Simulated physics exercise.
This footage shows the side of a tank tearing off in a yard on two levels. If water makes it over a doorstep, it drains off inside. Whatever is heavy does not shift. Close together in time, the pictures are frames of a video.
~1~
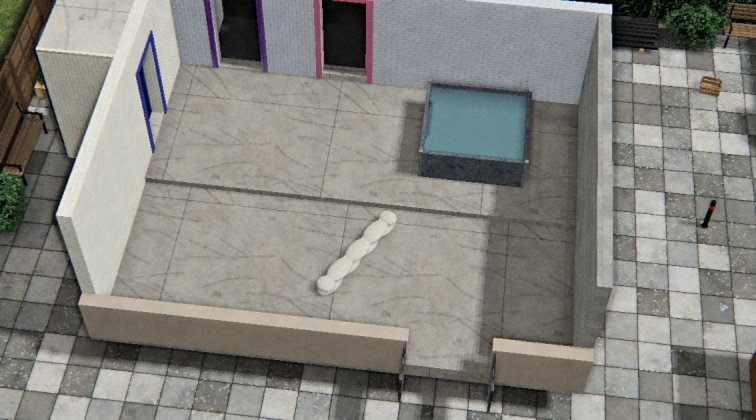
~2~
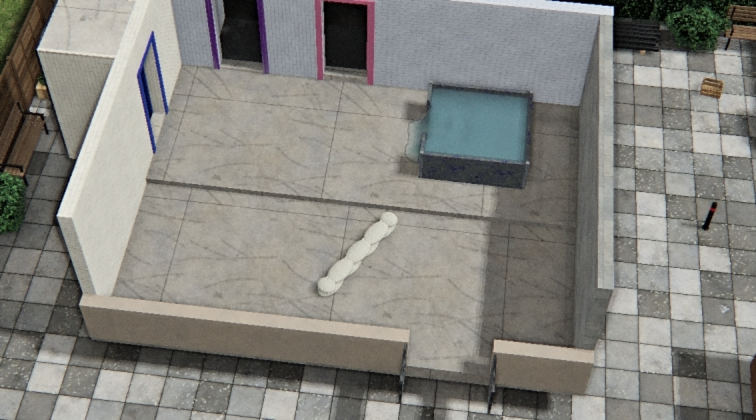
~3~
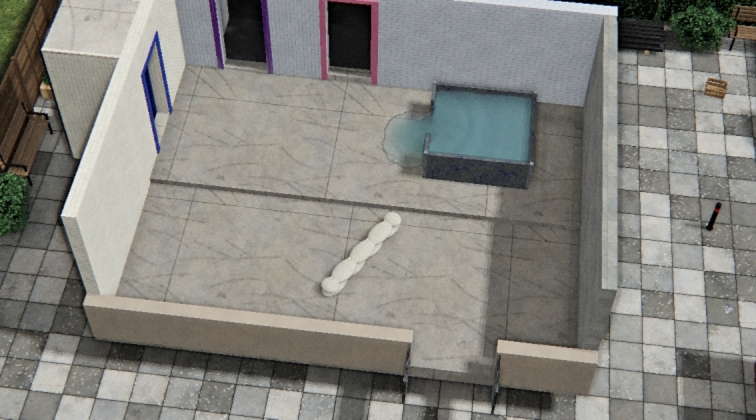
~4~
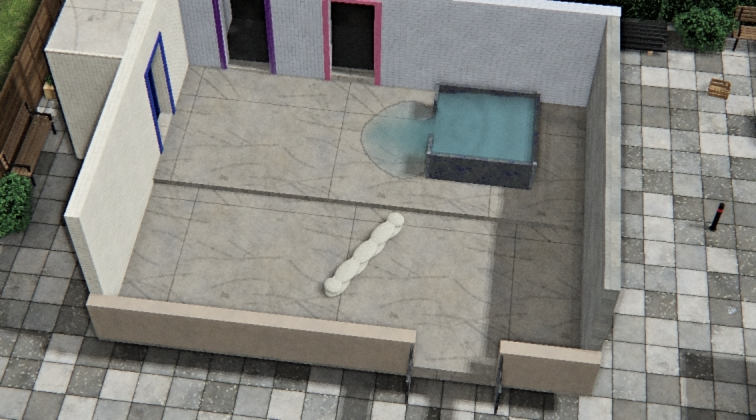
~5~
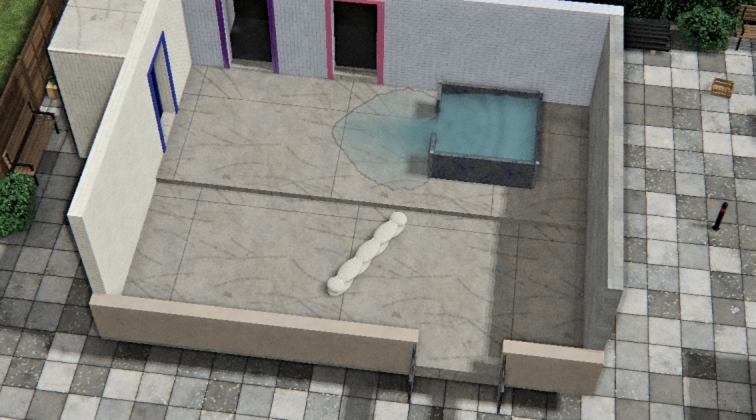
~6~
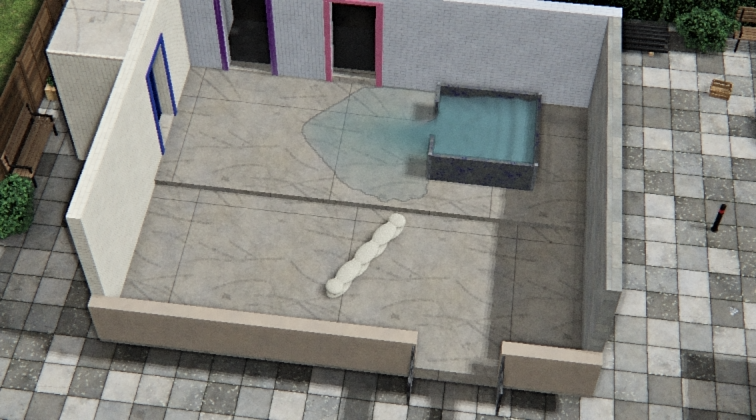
At first, a square tank of blue-green water stands whole in a walled yard with a low step and a pale, lumpy bar lying on the paving. Water then pours out through the tank's left side, fanning leftward across the upper level in a widening, thinning sheet.
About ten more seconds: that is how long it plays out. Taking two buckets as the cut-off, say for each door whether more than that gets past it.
At the end, I expect the purple door to go past two buckets; I expect the pink door to stop at two buckets or less; I expect the blue door to go past two buckets.
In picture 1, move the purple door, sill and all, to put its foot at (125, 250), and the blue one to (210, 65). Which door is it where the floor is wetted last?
Answer: The purple door.
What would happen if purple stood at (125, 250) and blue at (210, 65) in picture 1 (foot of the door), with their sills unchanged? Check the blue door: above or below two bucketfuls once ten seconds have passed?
Note - blue one: Beyond the mark.
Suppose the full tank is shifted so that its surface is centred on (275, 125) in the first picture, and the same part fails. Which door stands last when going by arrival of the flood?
The pink door is the last one.
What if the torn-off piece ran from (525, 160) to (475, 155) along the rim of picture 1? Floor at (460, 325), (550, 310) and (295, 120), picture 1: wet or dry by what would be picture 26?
One after the other: Flooded, under water, not flooded.
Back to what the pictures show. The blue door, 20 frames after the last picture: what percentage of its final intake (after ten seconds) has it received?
Around 50 %.
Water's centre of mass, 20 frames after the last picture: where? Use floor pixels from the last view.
Somewhere around (355, 148) in the last view.
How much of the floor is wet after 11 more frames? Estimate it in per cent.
Around 40 percent of it.
A moment on, water covers 25 % of the floor; the purple door not reached, the pink door wet at the sill, nothing in, the blue door not reached.
Next, water covers 40 % of the floor; the purple door under two buckets in, the pink door wet at the sill, nothing in, the blue door under two buckets in.
Then, water covers 50 % of the floor; the purple door under two buckets in, the pink door wet at the sill, nothing in, the blue door over two buckets in.
Later, water covers 60 % of the floor; the purple door over two buckets in, the pink door wet at the sill, nothing in, the blue door over two buckets in.
In the end, water covers 75 % of the floor; the purple door over two buckets in, the pink door wet at the sill, nothing in, the blue door far over two buckets in.
